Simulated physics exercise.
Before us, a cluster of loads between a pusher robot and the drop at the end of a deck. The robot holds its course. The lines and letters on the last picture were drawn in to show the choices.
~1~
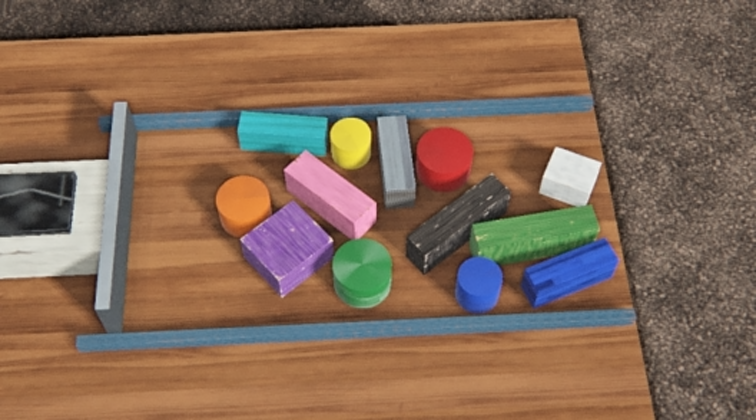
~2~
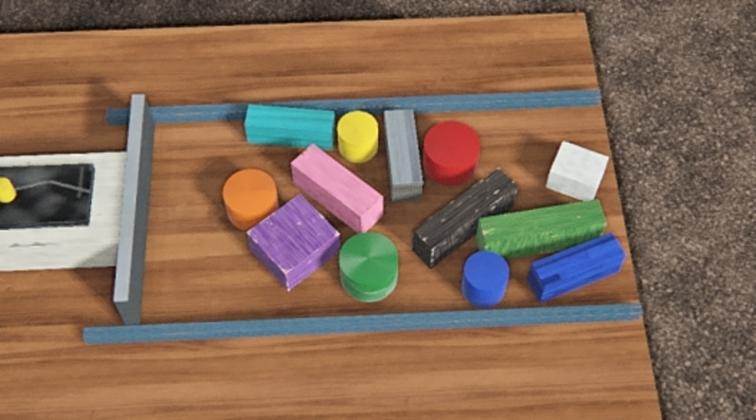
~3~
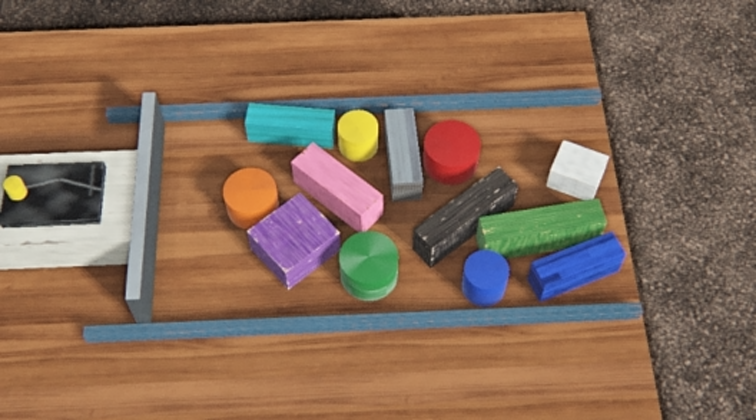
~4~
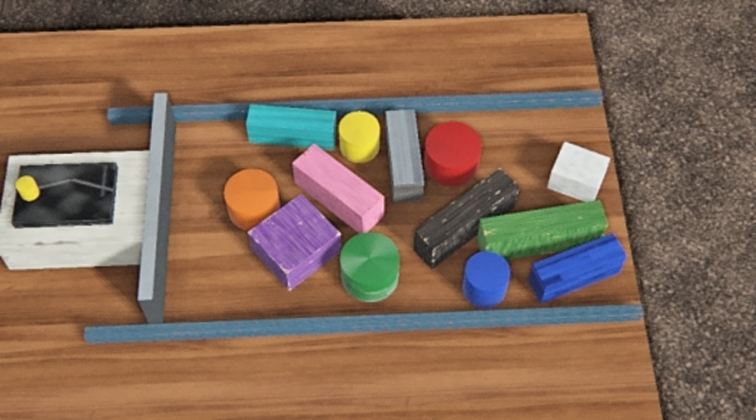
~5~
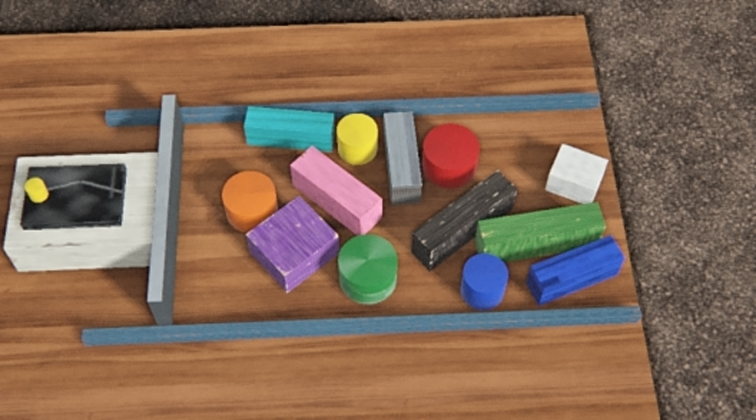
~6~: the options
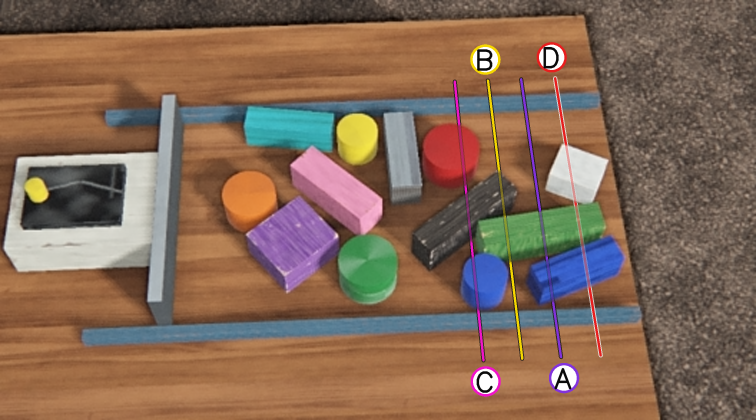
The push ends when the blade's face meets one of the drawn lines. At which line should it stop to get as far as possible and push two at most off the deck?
As far as mark C.
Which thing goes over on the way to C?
It is the white crate.
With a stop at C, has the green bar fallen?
By then, no.
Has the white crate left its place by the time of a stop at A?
Yes.
On the marked copy, A at (540, 207); B at (504, 209); C at (468, 210); D at (576, 206).
Taking C. A third of the way, robot (192, 191); turquoise stick (326, 125); red canister (460, 158).
Two thirds of the way, robot (304, 187); white crate (586, 179); red canister (534, 174).
When it is over, robot (387, 183); white crate over the edge; blue stick (621, 269); one fallen.
As for the rest, A drops seven; B drops six; D drops ten.
